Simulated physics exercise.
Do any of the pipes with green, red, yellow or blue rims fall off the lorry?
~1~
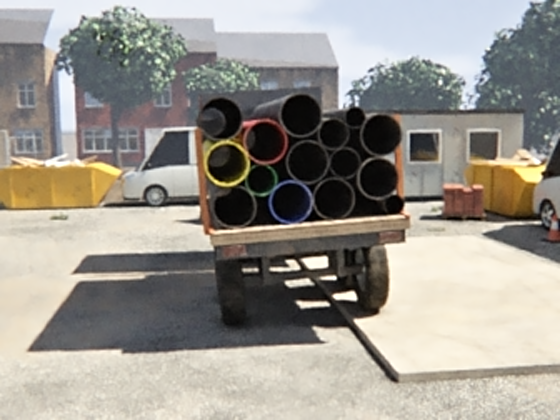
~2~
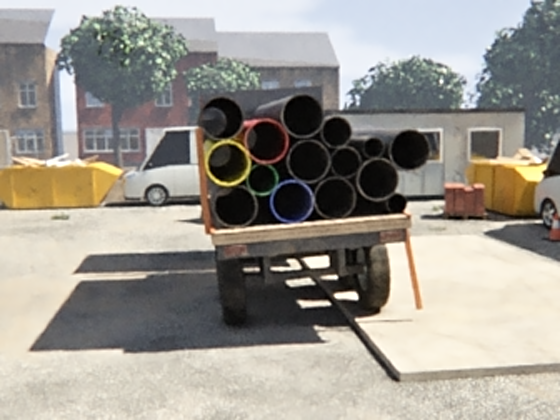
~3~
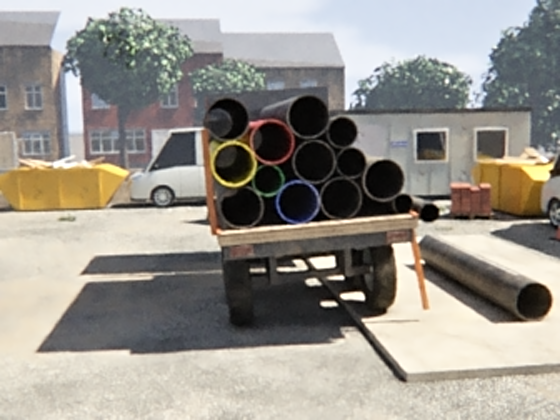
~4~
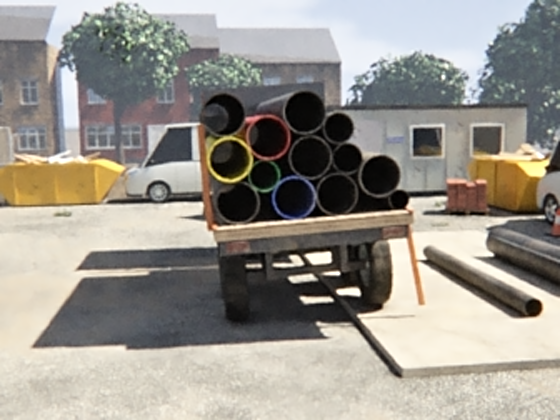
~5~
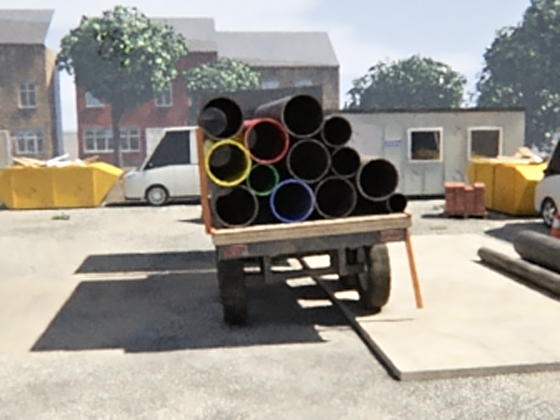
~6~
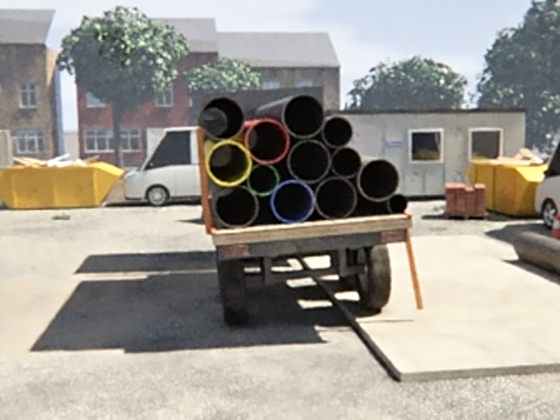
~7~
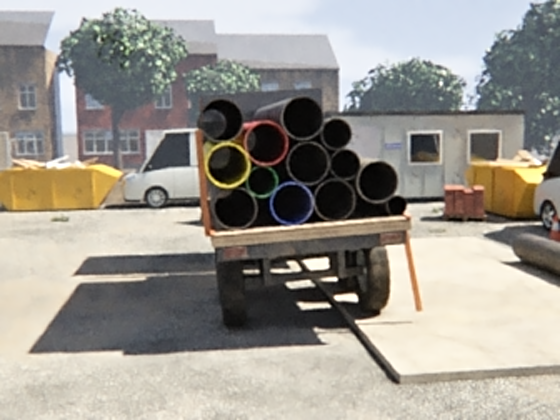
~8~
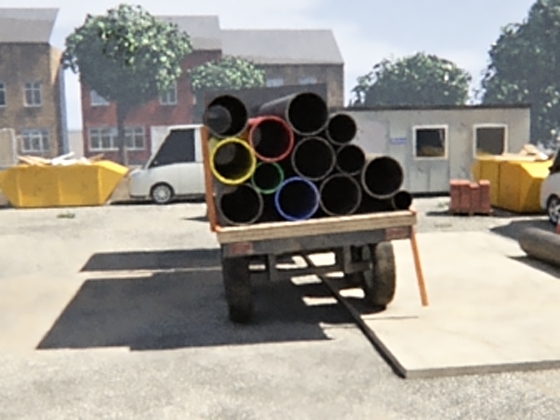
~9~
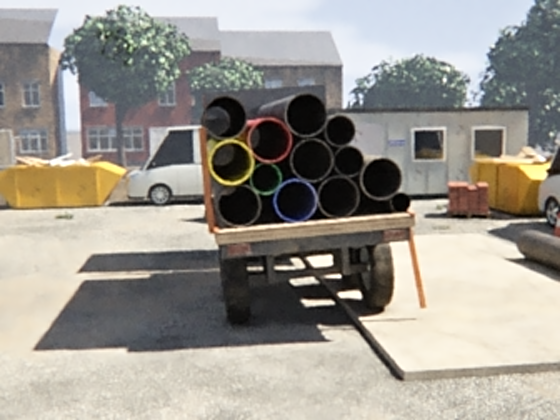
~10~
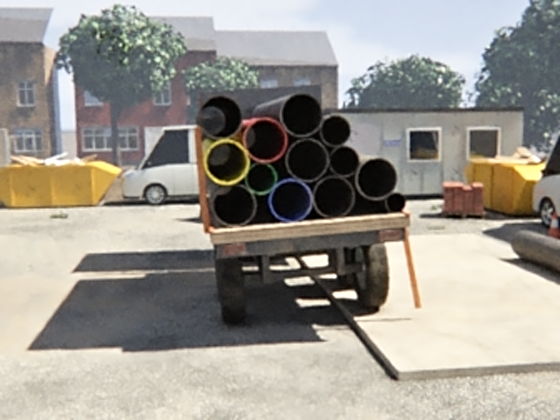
No, none of them falls off. The green, red, yellow and blue pipes all remain aboard the lorry.
